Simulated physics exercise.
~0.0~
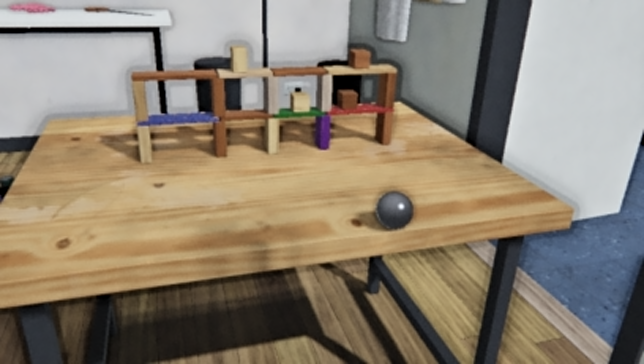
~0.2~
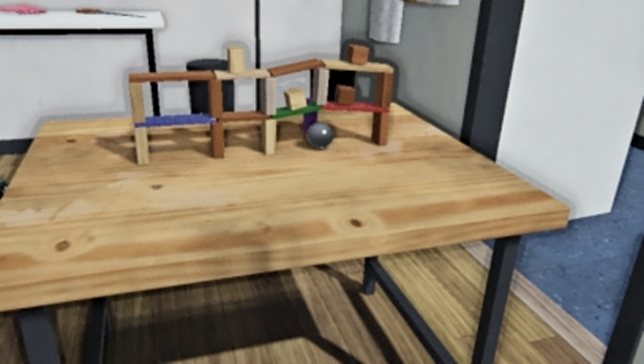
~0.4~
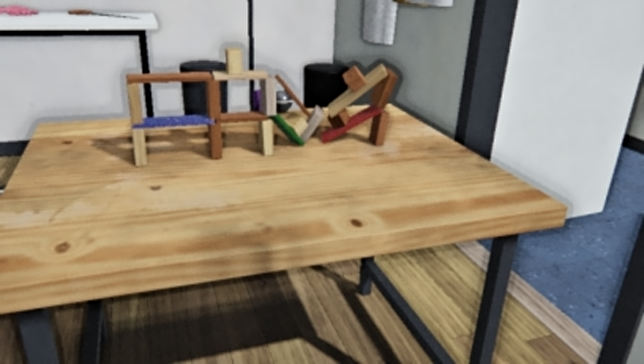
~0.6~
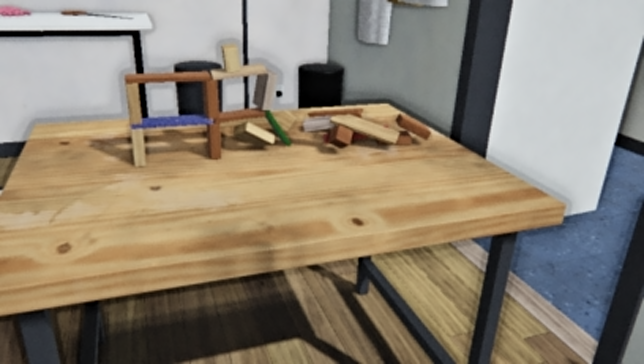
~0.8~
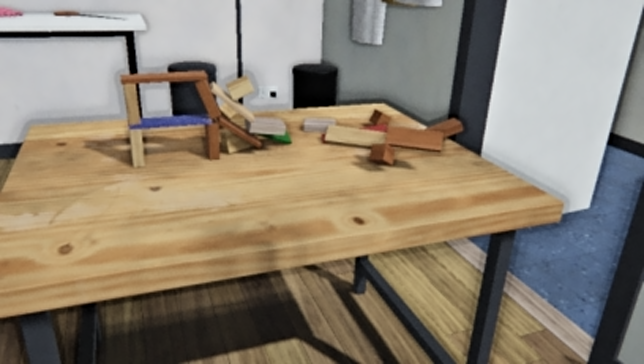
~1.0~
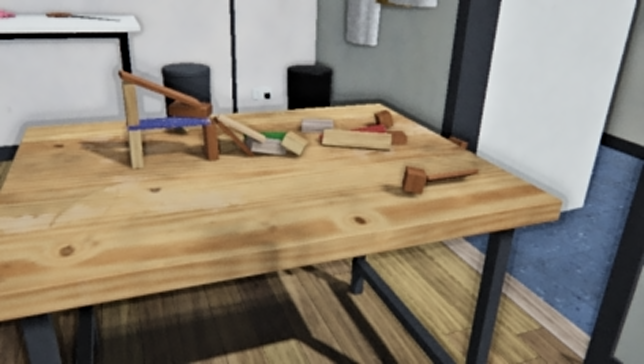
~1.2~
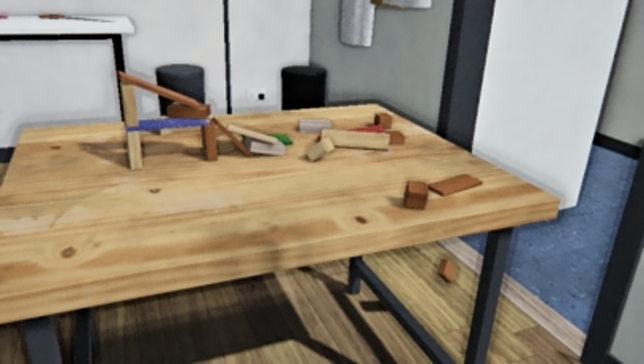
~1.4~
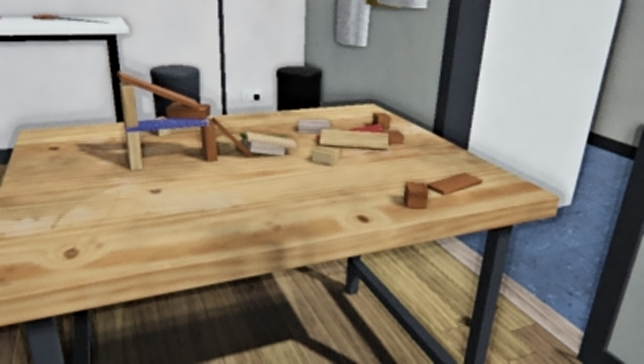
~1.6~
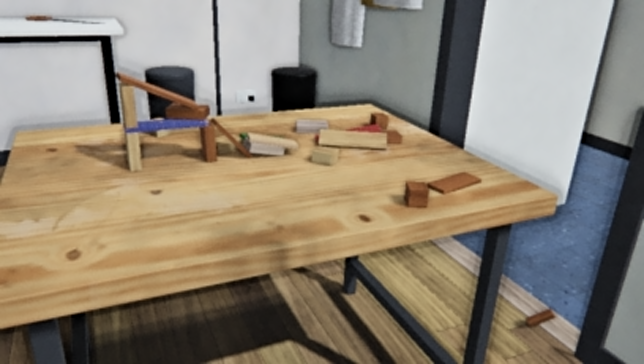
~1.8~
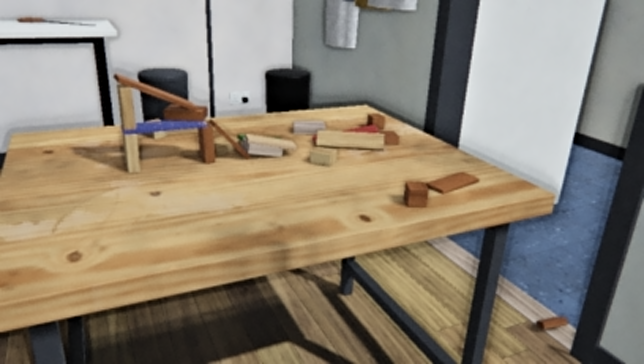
The clip opens on a two-storey structure of loose wooden posts and planks standing on a table, with a dark steel ball in front of it to the right. The ball rolls left and away into the right part of the structure, by the purple post. The upper planks there drop, and the green and red planks tilt down as that side collapses. The middle then gives way, and the top of the left section slumps. Pieces scatter rightward, and one block drops to the floor. Finally, the blue plank remains up on the left beside strewn pieces, the green plank fallen among them.
